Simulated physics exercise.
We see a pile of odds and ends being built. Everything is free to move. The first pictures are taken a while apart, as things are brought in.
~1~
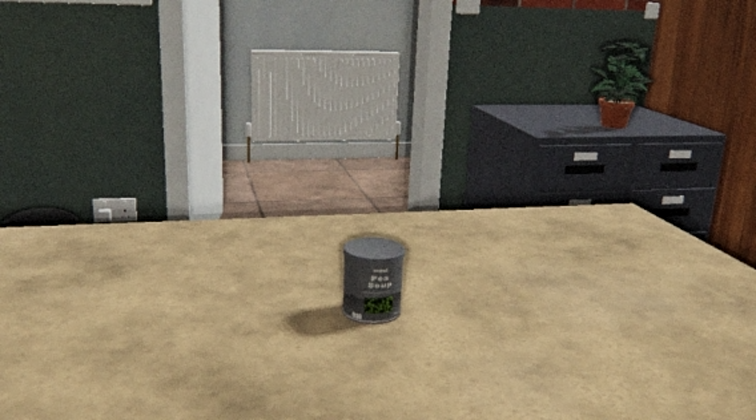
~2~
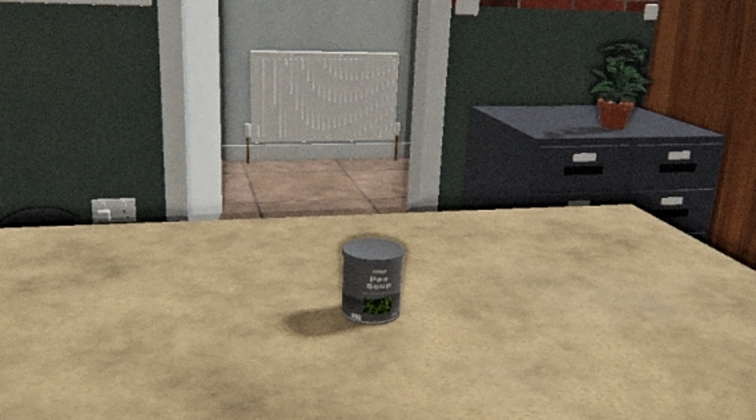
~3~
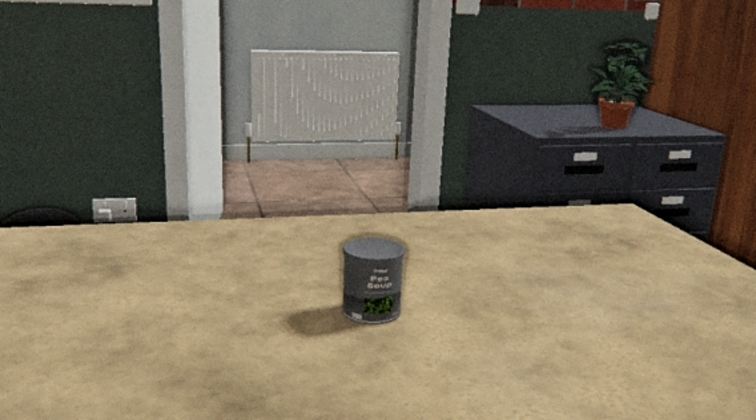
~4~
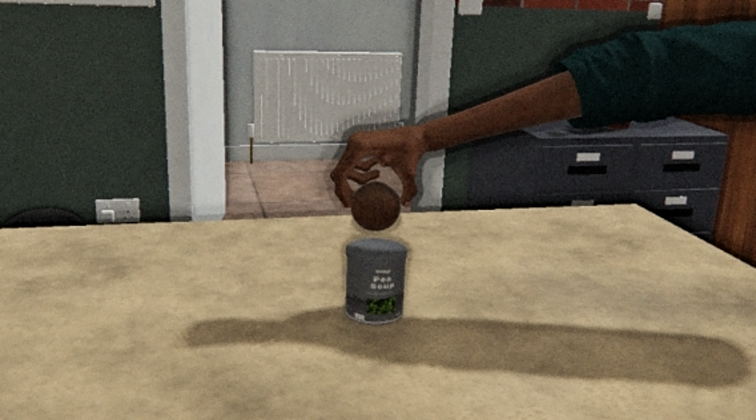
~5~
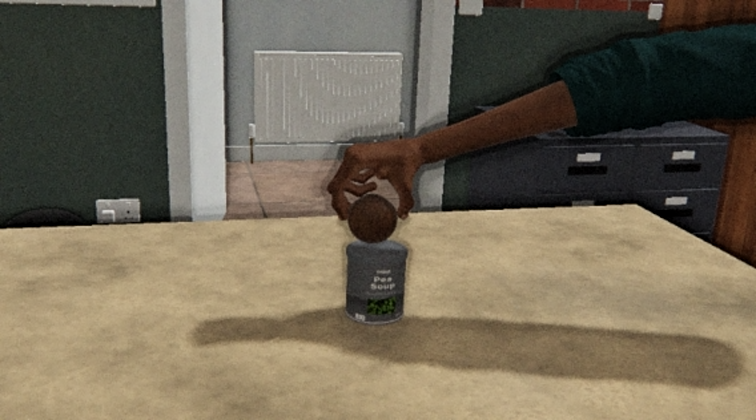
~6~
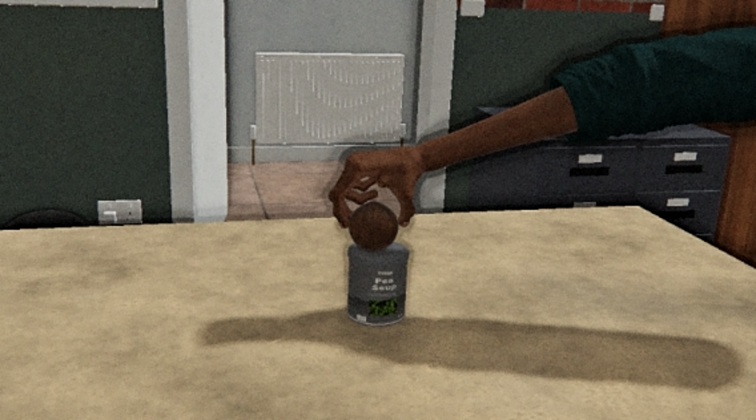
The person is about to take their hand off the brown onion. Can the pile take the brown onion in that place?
In the end the pile keeps its balance.
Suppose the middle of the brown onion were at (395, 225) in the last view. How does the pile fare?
Then it holds.
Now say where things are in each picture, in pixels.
The last thing is not in view yet; grey pot (373, 280), in the first picture.
The last thing is not in view yet; grey pot (372, 281), in the second picture.
The last thing is not in view yet; grey pot (373, 280), in the third picture.
Still above its spot; brown onion (376, 207); grey pot (375, 281), in the fourth picture.
Still above its spot; brown onion (372, 219); grey pot (376, 281), in the fifth picture.
In place under the hand; brown onion (373, 226); grey pot (377, 283), in the sixth picture.
Then, 1.00 s later than the last frame, all is still.
Then, 2.10 s later than the last frame, brown onion resting near (373, 227).
When it is over, both as before. End places, in pixels of the last picture, brown onion near (373, 227). The pile stays up.
